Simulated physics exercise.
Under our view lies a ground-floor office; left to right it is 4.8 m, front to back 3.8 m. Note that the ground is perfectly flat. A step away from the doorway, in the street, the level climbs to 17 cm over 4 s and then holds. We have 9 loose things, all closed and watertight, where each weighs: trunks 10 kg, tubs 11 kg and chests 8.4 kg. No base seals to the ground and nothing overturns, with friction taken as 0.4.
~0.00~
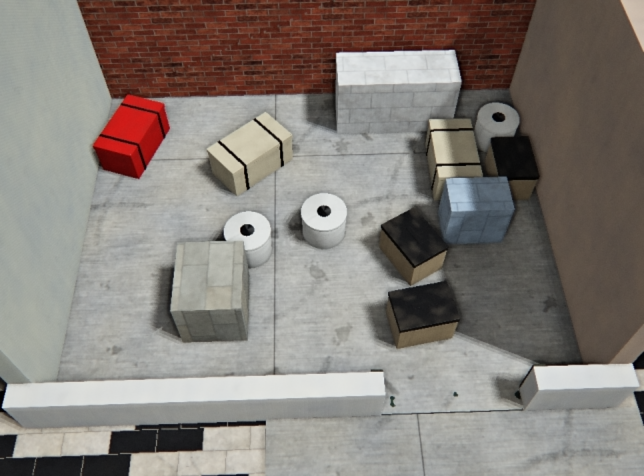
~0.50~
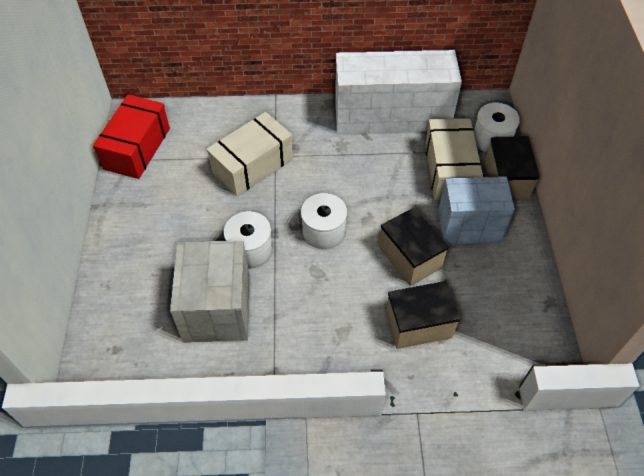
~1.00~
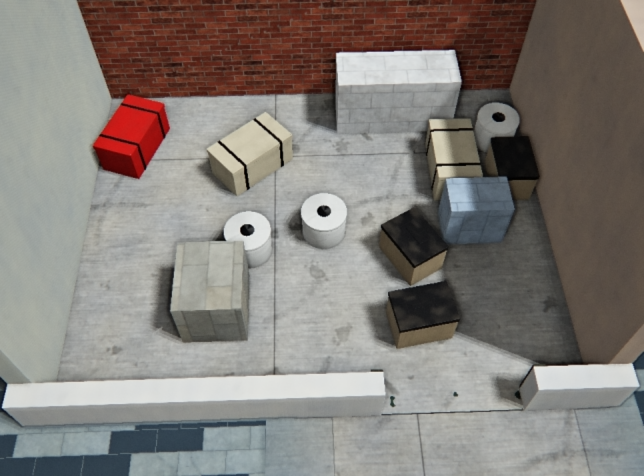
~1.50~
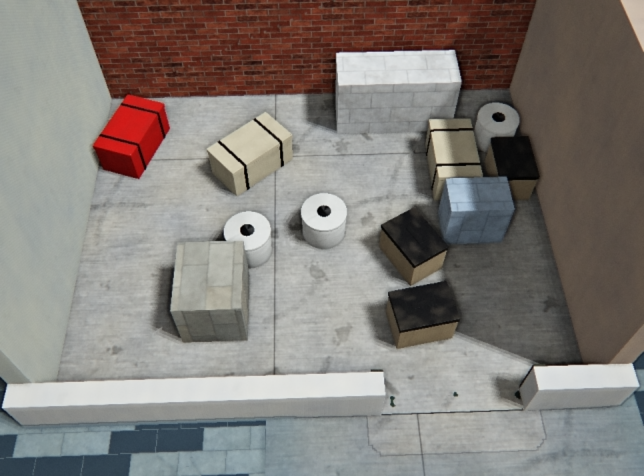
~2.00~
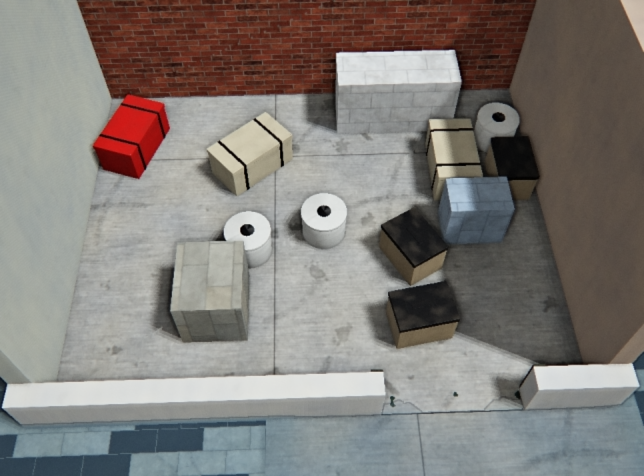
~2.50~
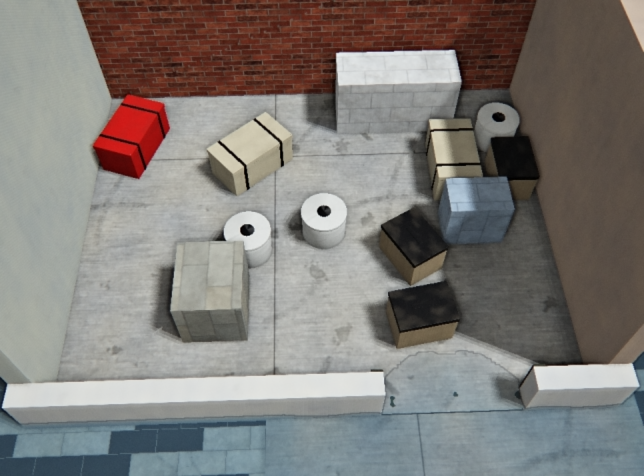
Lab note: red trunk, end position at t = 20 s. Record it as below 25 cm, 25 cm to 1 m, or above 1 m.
End position: Above 1 m.
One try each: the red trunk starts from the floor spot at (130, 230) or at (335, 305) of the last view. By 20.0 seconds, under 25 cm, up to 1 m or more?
In that order: It gets carried off; it ends far away.
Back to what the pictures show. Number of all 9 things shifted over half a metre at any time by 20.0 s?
That adds up to 9.
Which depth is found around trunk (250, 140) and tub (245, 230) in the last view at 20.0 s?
First roughly 14 cm, second roughly 11 cm.
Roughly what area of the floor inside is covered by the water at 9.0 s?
Close to 15 m2, I'd say.
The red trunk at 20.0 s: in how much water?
Depth approx. 12 cm.
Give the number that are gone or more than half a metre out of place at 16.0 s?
The answer is 6.
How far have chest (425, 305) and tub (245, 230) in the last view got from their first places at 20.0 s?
The first is 150 cm from its start, the second 100 cm.
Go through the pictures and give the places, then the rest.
In the first frame, the red trunk at (129, 124), on the bottom; 0.0 m2 under water; 0 of 9 have shifted.
In the second frame, the red trunk at (129, 124), on the bottom; 0.0 m2 under water; 0 of 9 have shifted.
In the third frame, the red trunk at (129, 124), on the bottom; water covers 0.0 m2; 0 of 9 have shifted.
In the fourth frame, the red trunk at (129, 124), on the bottom; water covers 0.0 m2; 0 of 9 have shifted.
In the fifth frame, the red trunk at (129, 124) rests on the ground; 0.0 m2 under water; 0 of 9 have shifted.
In the sixth frame, the red trunk at (129, 124) rests on the ground; 0.3 m2 under water; 0 of 9 have shifted.
After 4.0 s the red trunk is near (129, 124), 0.0 m from its start, aground; 0 afloat.
After 9.0 s the red trunk is near (129, 124), 0.0 m from its start, aground; 5 afloat.
After 16.0 s the red trunk is near (93, 334), 2.5 m from its start, afloat; 9 afloat.
After 20.0 s the red trunk is near (148, 330), 2.6 m from its start, afloat; 9 afloat.
